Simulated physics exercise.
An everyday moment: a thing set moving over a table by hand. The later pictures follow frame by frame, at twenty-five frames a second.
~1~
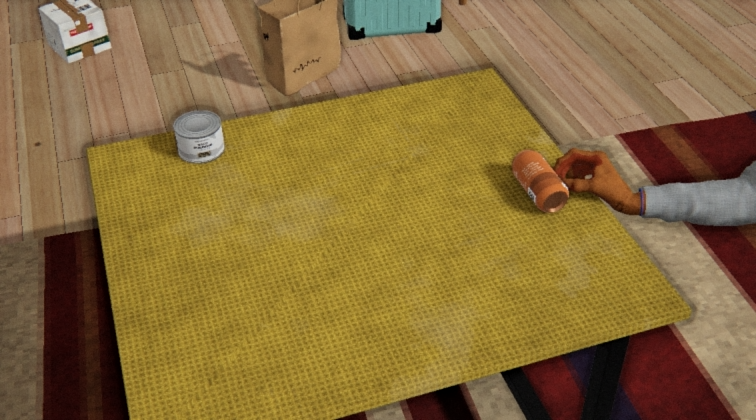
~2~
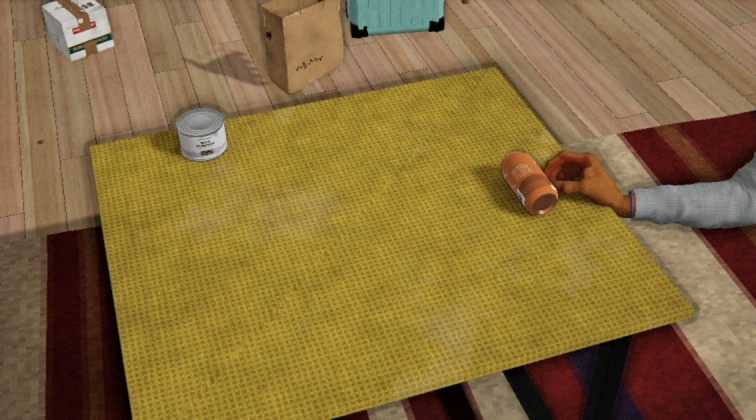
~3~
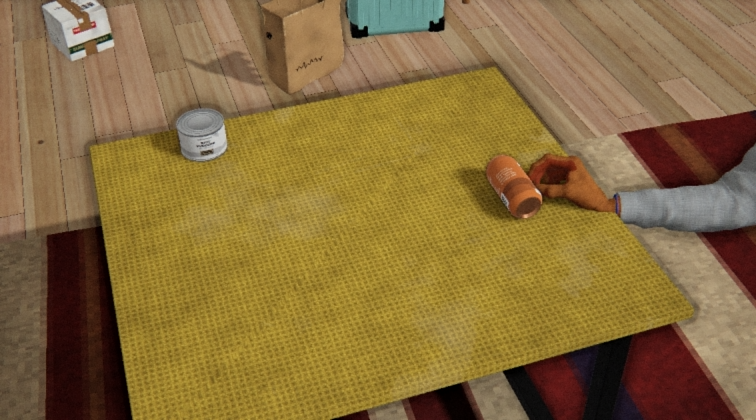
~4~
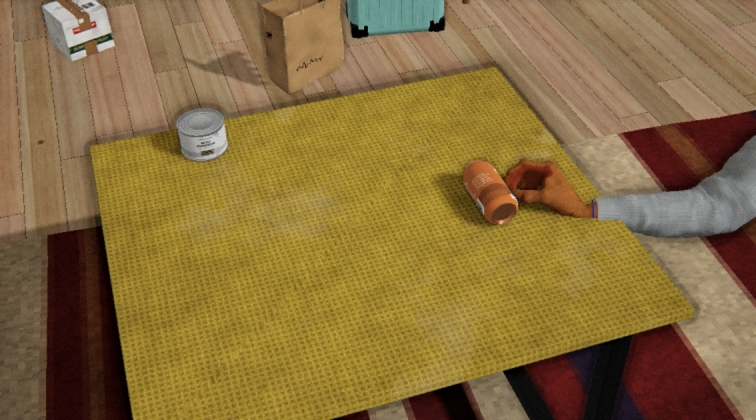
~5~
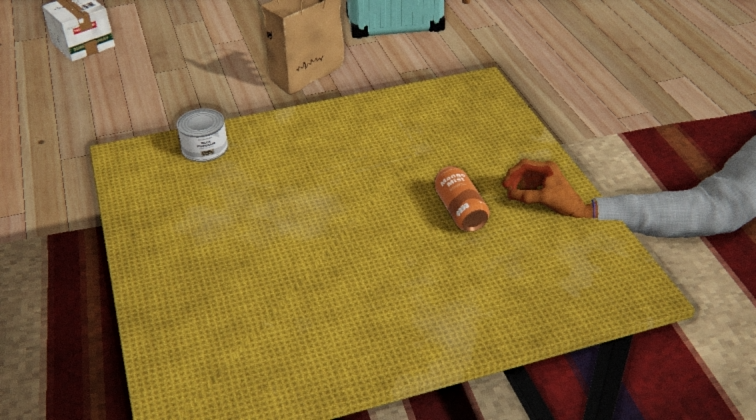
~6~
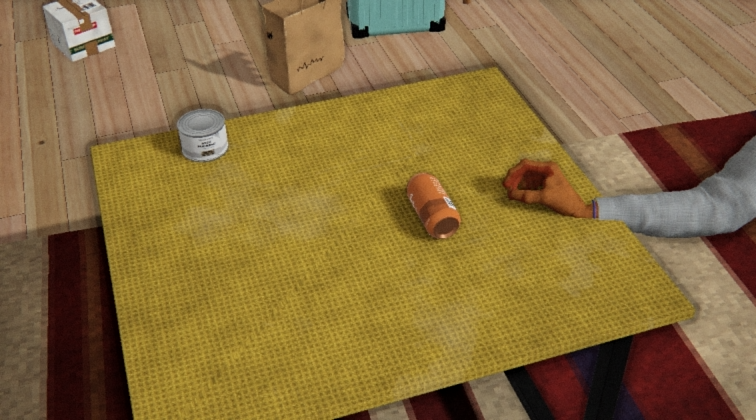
The clip opens on a yellow table with a pale can standing near its far left corner, while a hand at the right touches an orange can lying on its side. The hand pushes the orange can leftward, then stays back as the can rolls on alone toward the table's middle.
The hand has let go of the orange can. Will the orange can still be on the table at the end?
The orange can falls off the table.
Then, 0.20 s past the last view, orange can displaced well along near (286, 240).
Then, 0.50 s past the last view, orange can now off the table.
Then, 0.90 s past the last view, things are still on the move.
Finally, off the table, orange can.
